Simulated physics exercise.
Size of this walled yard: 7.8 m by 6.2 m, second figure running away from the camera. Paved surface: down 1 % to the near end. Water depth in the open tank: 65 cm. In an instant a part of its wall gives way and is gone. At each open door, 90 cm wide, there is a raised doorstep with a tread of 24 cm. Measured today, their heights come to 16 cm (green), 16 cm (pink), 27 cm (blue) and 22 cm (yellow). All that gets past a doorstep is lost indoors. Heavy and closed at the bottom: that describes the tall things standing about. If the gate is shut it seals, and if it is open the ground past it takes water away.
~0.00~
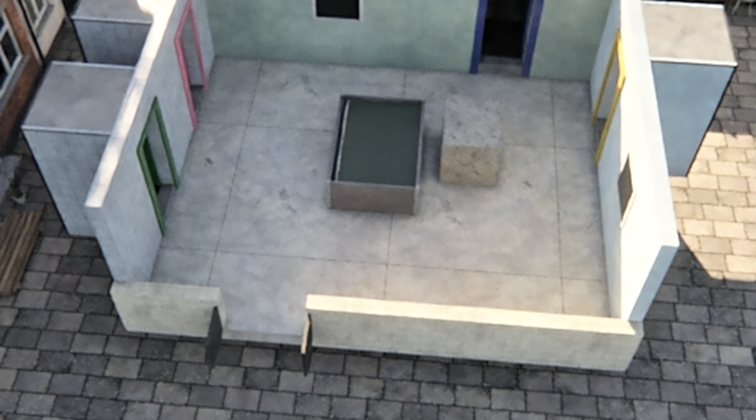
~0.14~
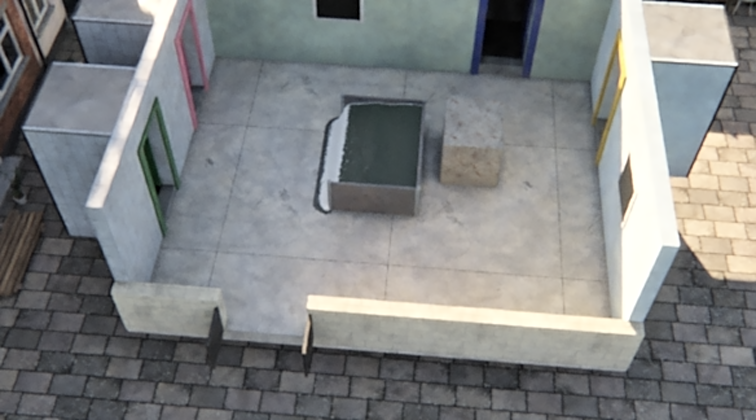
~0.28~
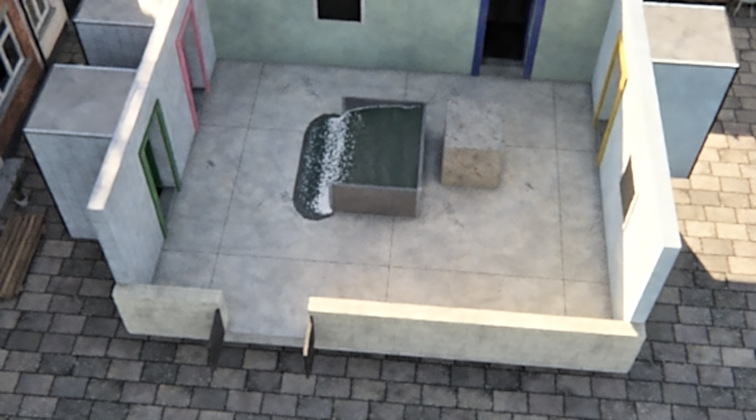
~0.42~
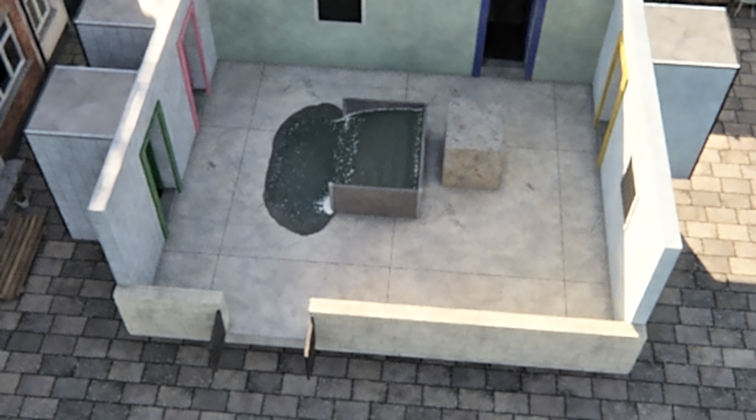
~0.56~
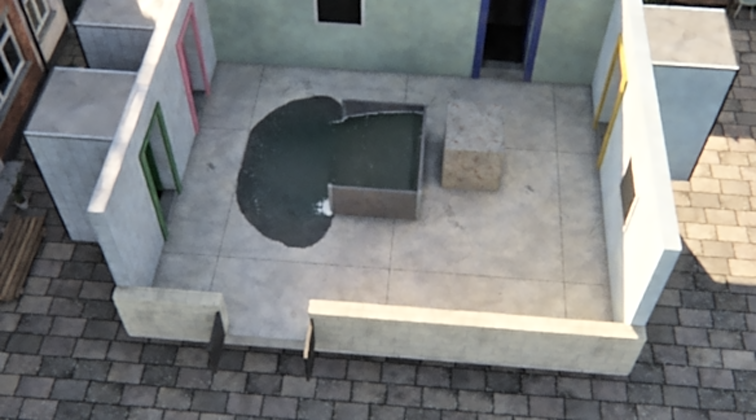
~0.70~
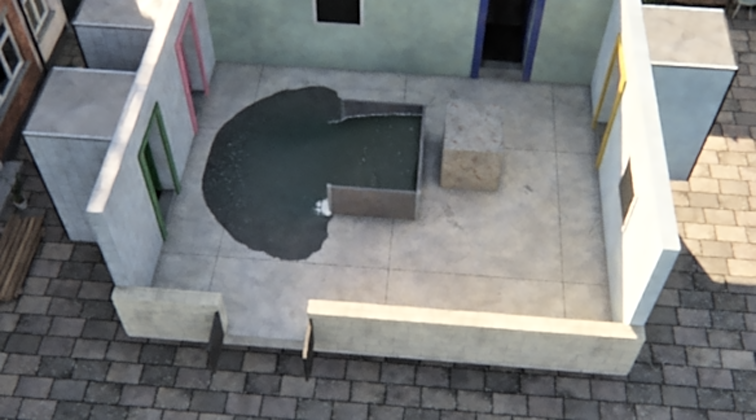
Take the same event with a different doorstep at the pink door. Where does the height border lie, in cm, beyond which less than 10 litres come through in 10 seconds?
It lies at roughly 23 cm.
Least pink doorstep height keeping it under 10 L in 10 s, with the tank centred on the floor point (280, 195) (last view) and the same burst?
About 11.0 cm.
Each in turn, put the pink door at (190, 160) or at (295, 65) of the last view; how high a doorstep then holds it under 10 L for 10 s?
You'd want roughly 32 cm there first, then roughly 8.0 cm.
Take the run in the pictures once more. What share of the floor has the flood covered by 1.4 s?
Wet share: Near 30 %.
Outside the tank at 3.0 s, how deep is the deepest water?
33 cm.
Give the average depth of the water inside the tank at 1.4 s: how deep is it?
25 cm, roughly.
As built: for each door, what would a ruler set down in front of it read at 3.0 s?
At the green door the depth is 18 cm, at pink 18 cm, at blue 0 cm and at yellow 0 cm.
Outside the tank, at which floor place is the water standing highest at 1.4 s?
Near (188, 160).
After 1.4 s water covers 30 % of the floor, deepest (38 cm) near (188, 160); 25 cm at the pink door, 4 litres in over its 16 cm doorstep.
After 3.0 s water covers 35 % of the floor, deepest (33 cm) near (143, 315); 18 cm at the pink door, 48 litres in over its 16 cm doorstep.
After 10.0 s water covers 90 % of the floor, deepest (8 cm) near (315, 328); 2 cm at the pink door, 50 litres in over its 16 cm doorstep.
At the pink door as built, the water arrived by 1.0 s and peaked near 27 cm at 1.8 s.
Run again over the same 10 s with other heights there, 24 litres in over 19.5 cm, 3 litres over 26 cm. The limit of 10 litres is kept from about 23 cm up.
